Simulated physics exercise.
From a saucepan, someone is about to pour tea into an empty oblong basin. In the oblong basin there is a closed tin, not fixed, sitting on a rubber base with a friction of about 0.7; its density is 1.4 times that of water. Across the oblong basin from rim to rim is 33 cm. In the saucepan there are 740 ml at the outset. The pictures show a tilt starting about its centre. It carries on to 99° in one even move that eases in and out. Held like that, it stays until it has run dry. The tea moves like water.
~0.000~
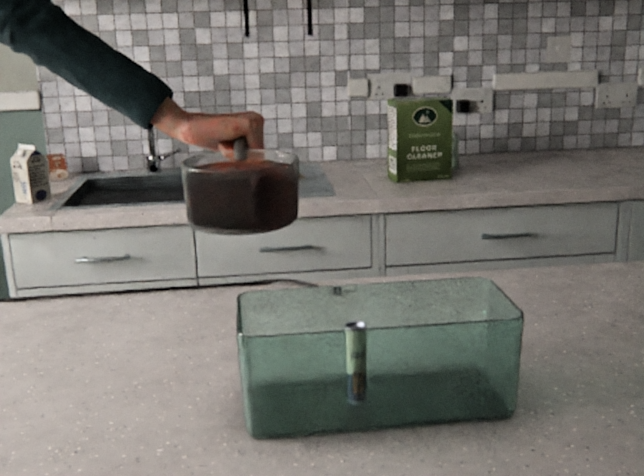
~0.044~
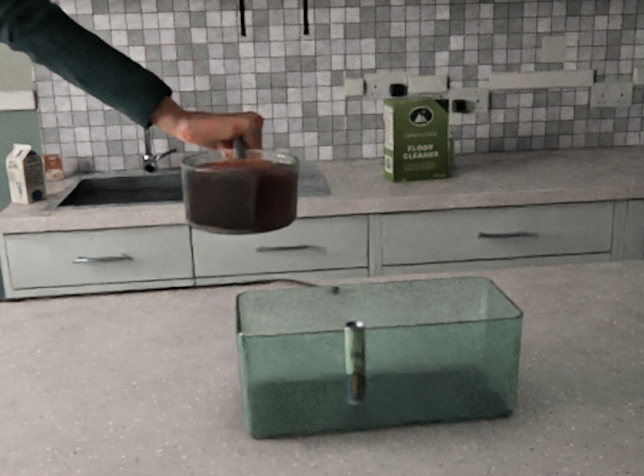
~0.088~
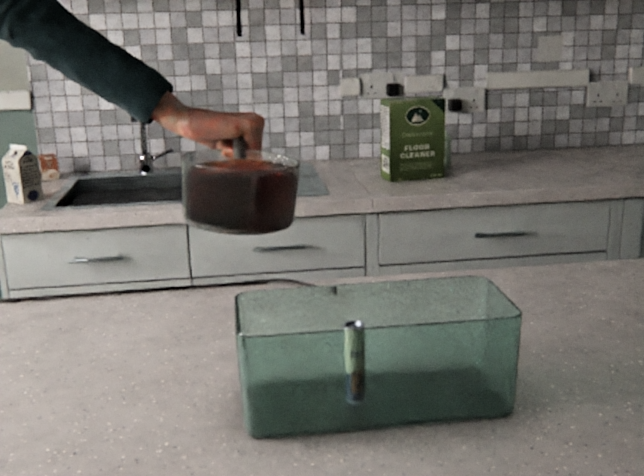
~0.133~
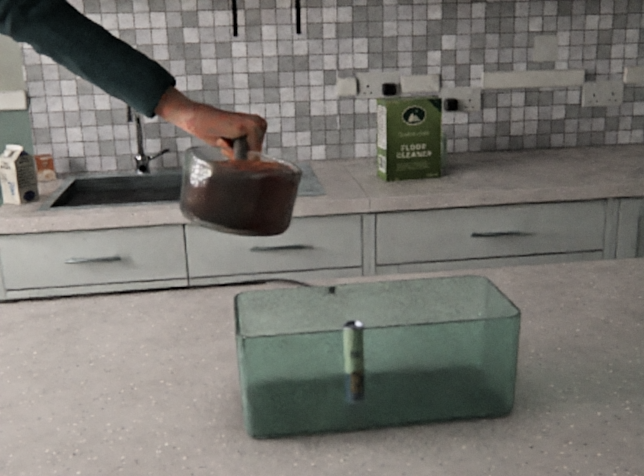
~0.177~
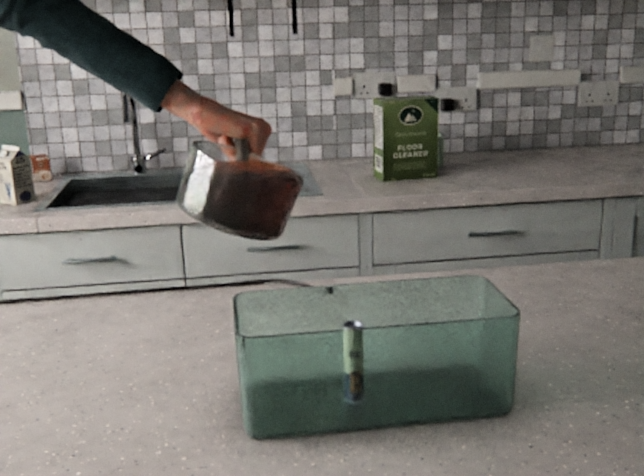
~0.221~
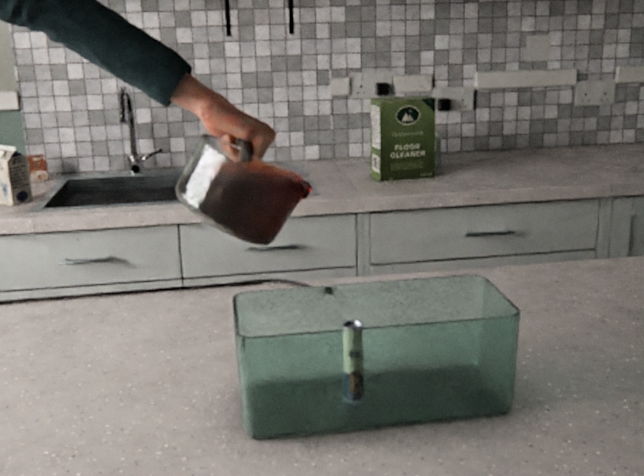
A hand in a dark green sleeve, reaching in from the upper left, holds a clear saucepan of reddish-brown tea above a translucent green oblong basin with a small upright tin inside. Seen from across a speckled grey worktop, the kitchen behind has a sink, pale drawers, grey mosaic tiles and a green floor cleaner box. The saucepan stays nearly level, then tilts rightward until tea reaches its edge, while the view drifts slightly right.
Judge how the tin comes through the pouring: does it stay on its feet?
Overturned.
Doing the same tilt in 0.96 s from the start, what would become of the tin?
Result: Tin upright.
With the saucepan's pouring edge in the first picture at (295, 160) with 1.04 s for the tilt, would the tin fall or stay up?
Then the tin remains standing.
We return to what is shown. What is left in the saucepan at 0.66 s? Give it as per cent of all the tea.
8 per cent or so.
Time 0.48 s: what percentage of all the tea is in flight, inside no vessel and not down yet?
Estimate: Some 46 % of the total.
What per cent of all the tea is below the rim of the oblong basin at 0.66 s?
Near 84 per cent of the total.
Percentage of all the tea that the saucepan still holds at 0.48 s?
I'd put it near 30 percent.
Then, 0.48 s in, the tilt is 92° and 31 per cent is still to pour; the tin stands where it began.
Then, 0.66 s in, the tilt is 99° and 8 per cent is still to pour; the tin stands where it began.
Then, 0.86 s in, the tilt is 99° and 1 per cent is still to pour; the tin leans 15°.
Then, 1.07 s in, the tilt is 99° and 0 per cent is still to pour; the tin lies on its side.
Finally, the tin lies on its side.
